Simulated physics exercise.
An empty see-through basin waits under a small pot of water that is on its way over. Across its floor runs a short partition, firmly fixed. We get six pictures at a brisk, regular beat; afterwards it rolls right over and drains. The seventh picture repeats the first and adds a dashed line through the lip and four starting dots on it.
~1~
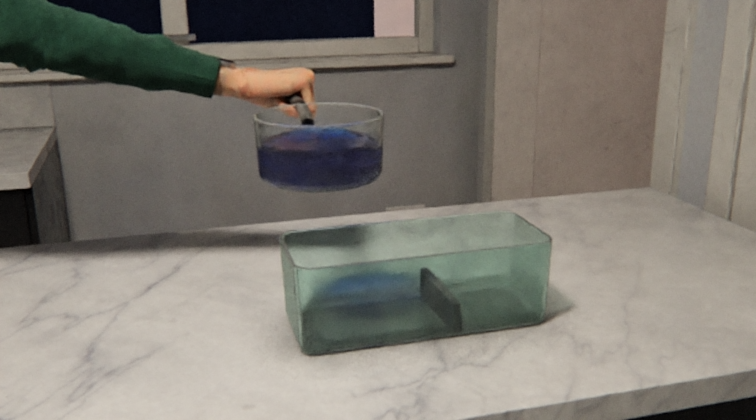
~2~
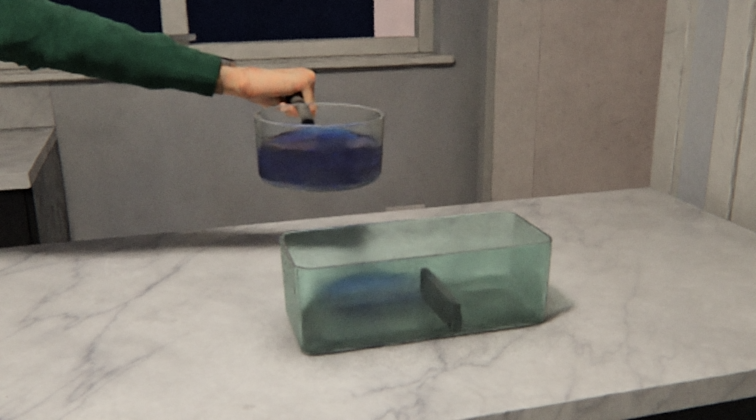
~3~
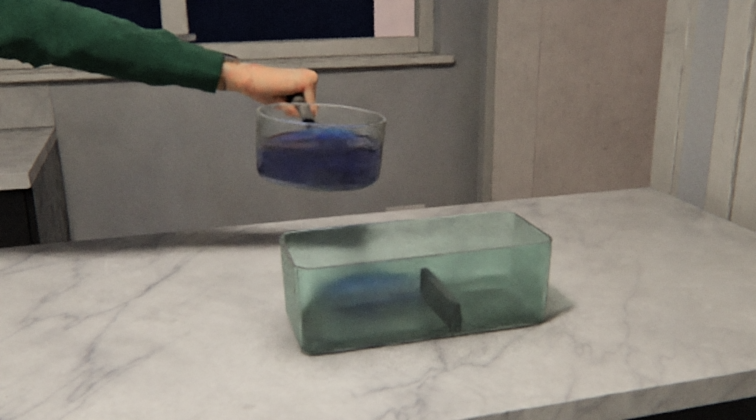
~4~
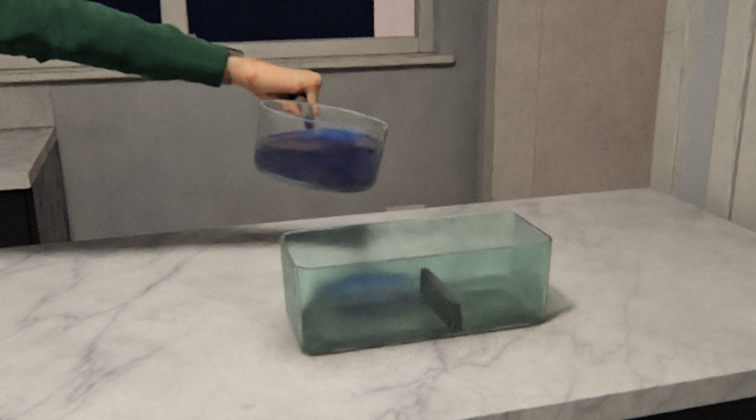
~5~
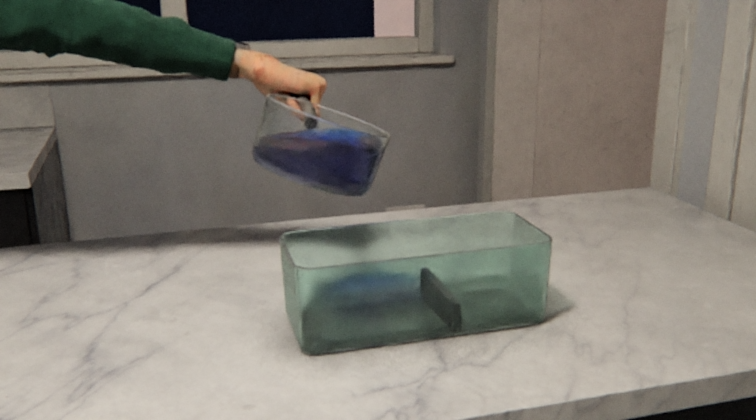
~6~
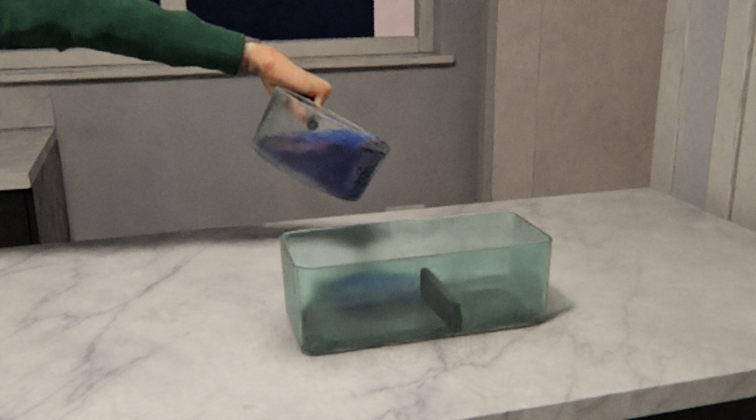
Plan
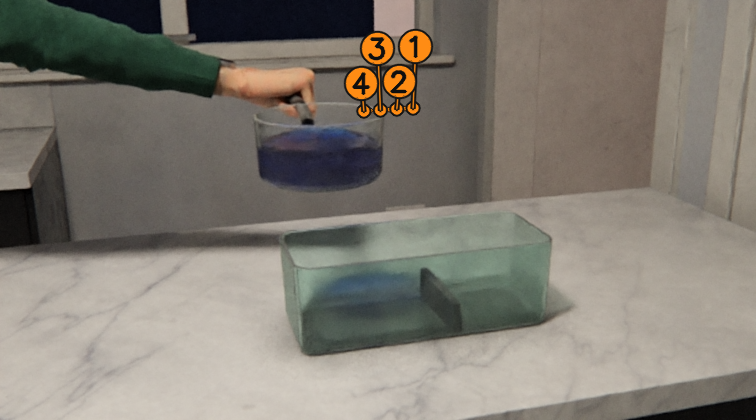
A hand in a green sleeve held a small clear pot of blue water above an empty see-through basin with a short partition, then gradually tipped it to the right, with nothing pouring out.
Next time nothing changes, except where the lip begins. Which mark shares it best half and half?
2 works best here.
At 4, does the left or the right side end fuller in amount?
The left side.
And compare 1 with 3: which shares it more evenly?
Dot 1.
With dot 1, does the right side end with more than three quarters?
No, it does not.
On the marked copy, 1 at (413, 108); 2 at (396, 109); 3 at (380, 110); 4 at (363, 111).
If 1 is chosen, about 33 % ends left of the wall and 67 % right of it.
If 2 is chosen, about 51 % ends left of the wall and 48 % right of it.
If 3 is chosen, about 78 % ends left of the wall and 21 % right of it.
If 4 is chosen, about 96 % ends left of the wall and 4 % right of it.
